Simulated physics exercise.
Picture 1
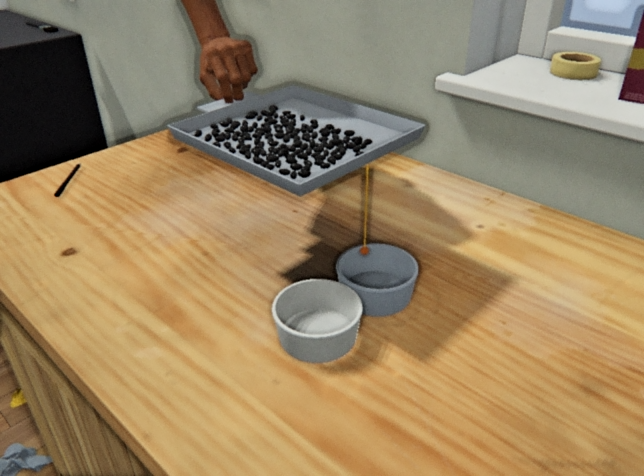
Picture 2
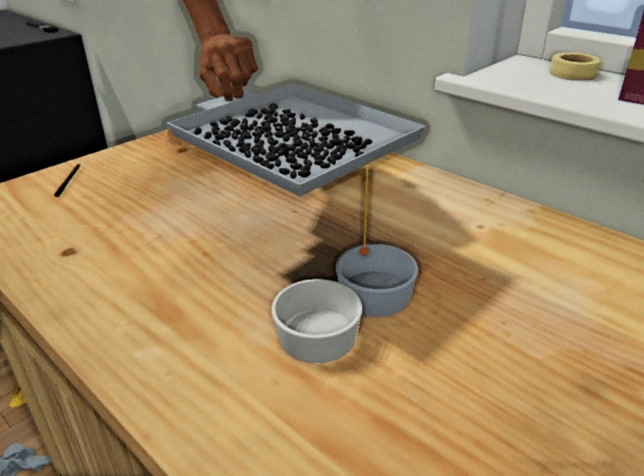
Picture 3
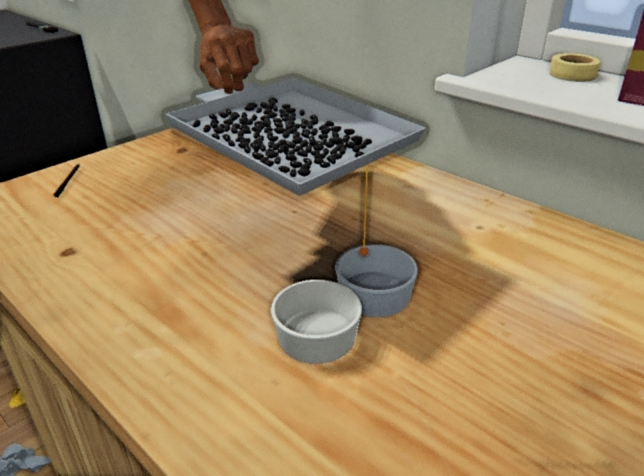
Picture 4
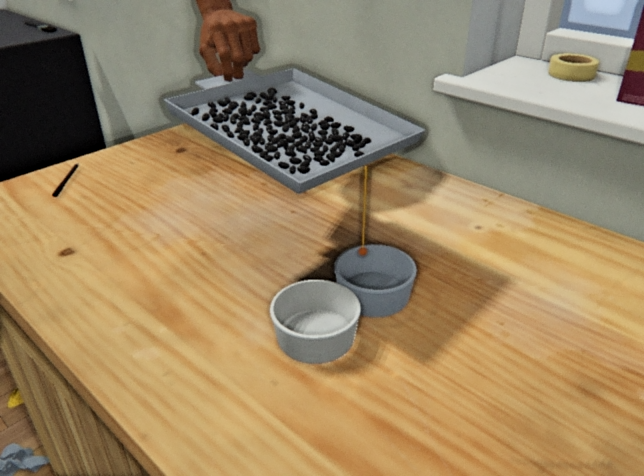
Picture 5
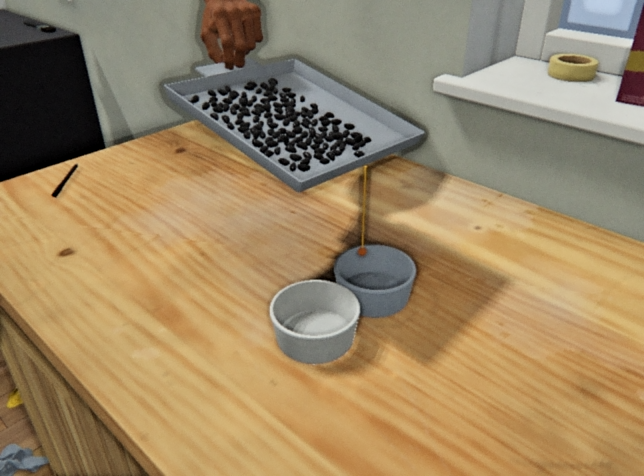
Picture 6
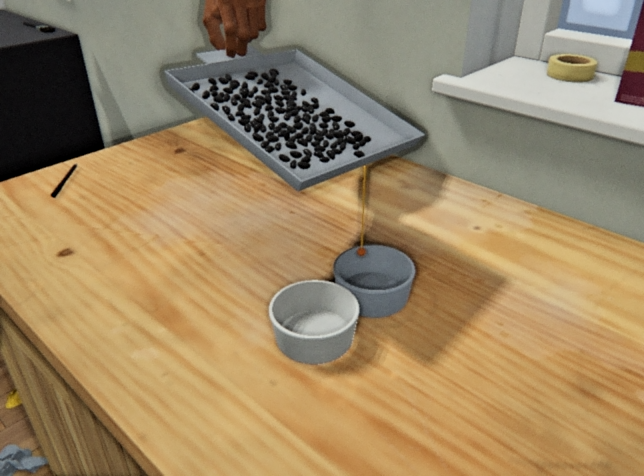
On a wooden counter, a hand held a gray tray of black beans above two small dishes, keeping it still at first, then gradually raised the back end so the tray tilted toward the viewer.
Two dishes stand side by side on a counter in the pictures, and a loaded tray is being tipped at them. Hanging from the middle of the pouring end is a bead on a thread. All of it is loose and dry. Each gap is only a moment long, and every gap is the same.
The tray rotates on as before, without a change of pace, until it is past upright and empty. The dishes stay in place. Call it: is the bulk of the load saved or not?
The bulk is not saved.
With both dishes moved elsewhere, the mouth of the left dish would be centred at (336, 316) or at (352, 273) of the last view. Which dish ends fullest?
In turn: The right-side dish; the right-side dish.
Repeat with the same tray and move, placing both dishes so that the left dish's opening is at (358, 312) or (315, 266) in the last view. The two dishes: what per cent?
Roughly 50% on the first try and 0% on the second.
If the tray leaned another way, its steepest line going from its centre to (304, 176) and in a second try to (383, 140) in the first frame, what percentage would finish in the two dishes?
So it's 80 percent with the first slope and 0 percent with the other.
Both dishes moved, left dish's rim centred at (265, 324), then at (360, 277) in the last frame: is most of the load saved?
Result, first setup: A minority share; second setup: A majority share.
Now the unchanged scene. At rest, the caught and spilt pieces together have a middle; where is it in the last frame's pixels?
About (426, 278).
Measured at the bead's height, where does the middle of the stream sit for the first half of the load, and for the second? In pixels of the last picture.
The opening part goes through (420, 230); what follows goes through (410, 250).
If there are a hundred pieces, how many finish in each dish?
I'd say some 0 in a hundred wind up in the left dish, and some 20 in a hundred in the right.
Just after the last frame, tray tipped steeply; almost all on the tray; just a few outside both; just a few in the air.
A moment on, tray tipped past a quarter turn; roughly half on the tray; just a few in the right dish; about a tenth outside both; roughly half in the air.
Further on, tray tipped past a quarter turn; roughly a quarter in the right dish; the larger part outside both.
When it is over, tray tipped past a quarter turn; not one in the left dish; roughly a quarter in the right dish; the larger part outside both.
